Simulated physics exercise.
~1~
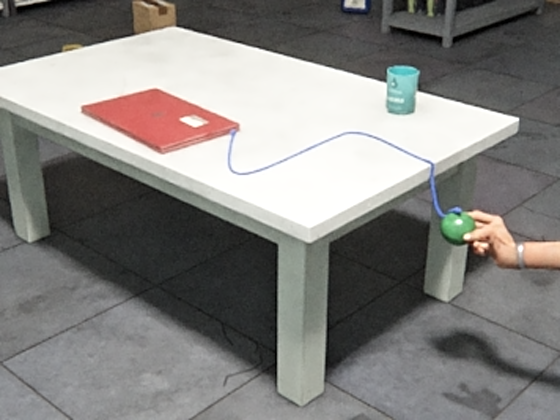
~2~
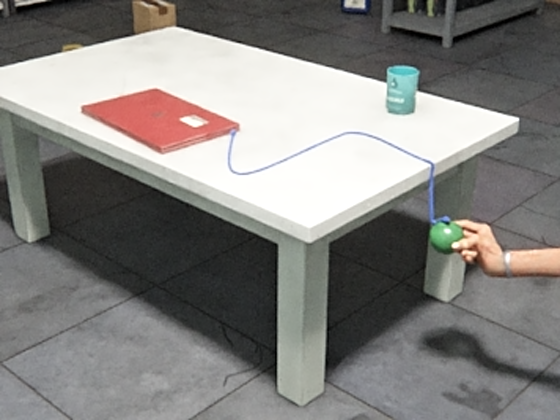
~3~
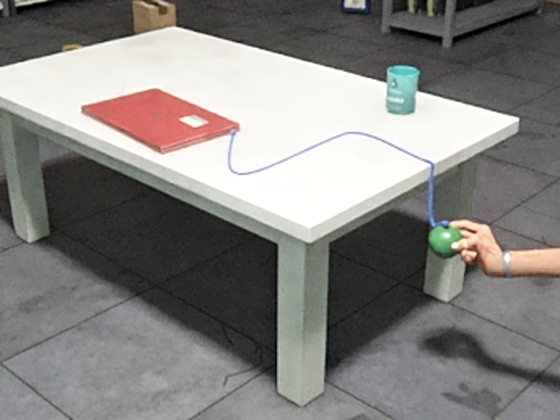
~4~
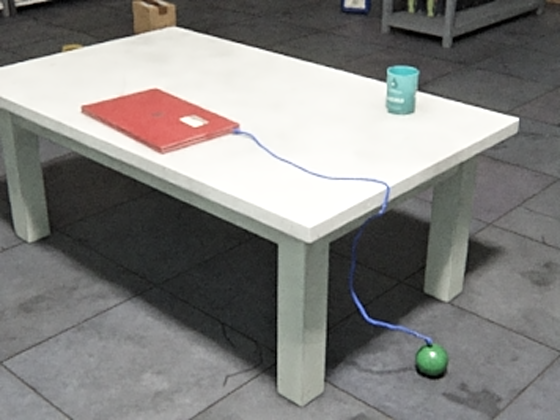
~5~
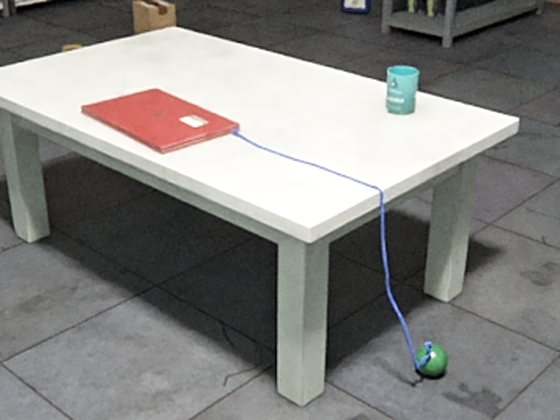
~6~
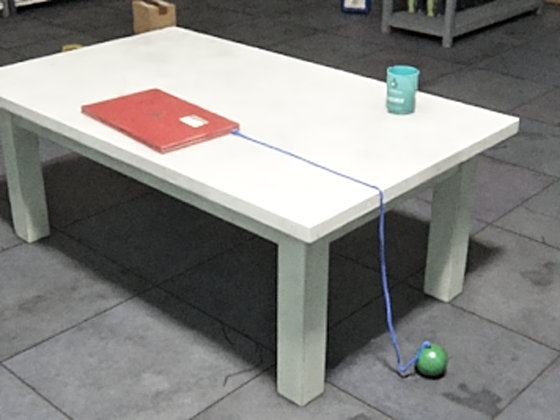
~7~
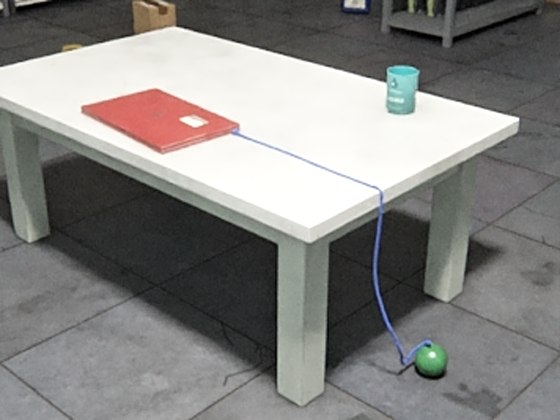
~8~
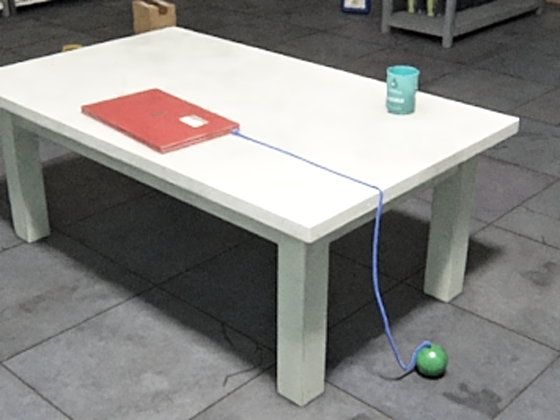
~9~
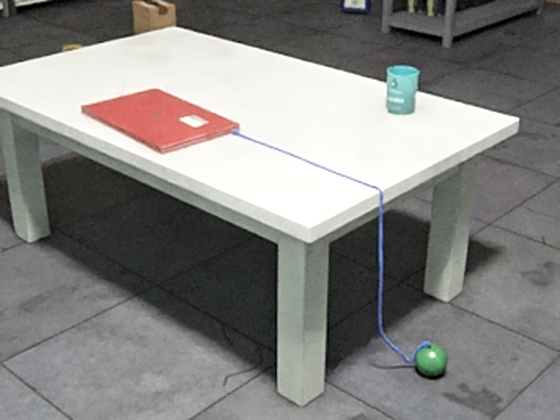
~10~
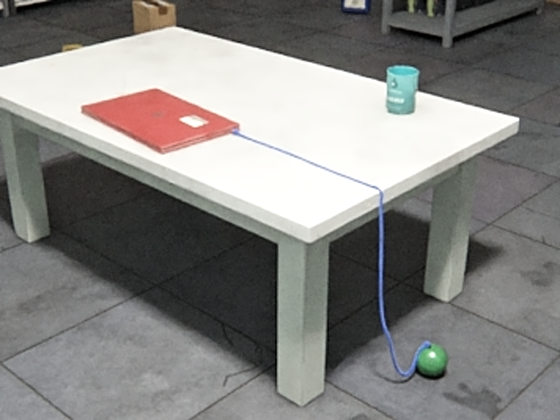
In this clip, a hand holds a green ball-like object beside a white table, its blue string running to a red laptop near a turquoise cup. The hand lets go, the object drops to the floor trailing the string, and the laptop and cup stay put.
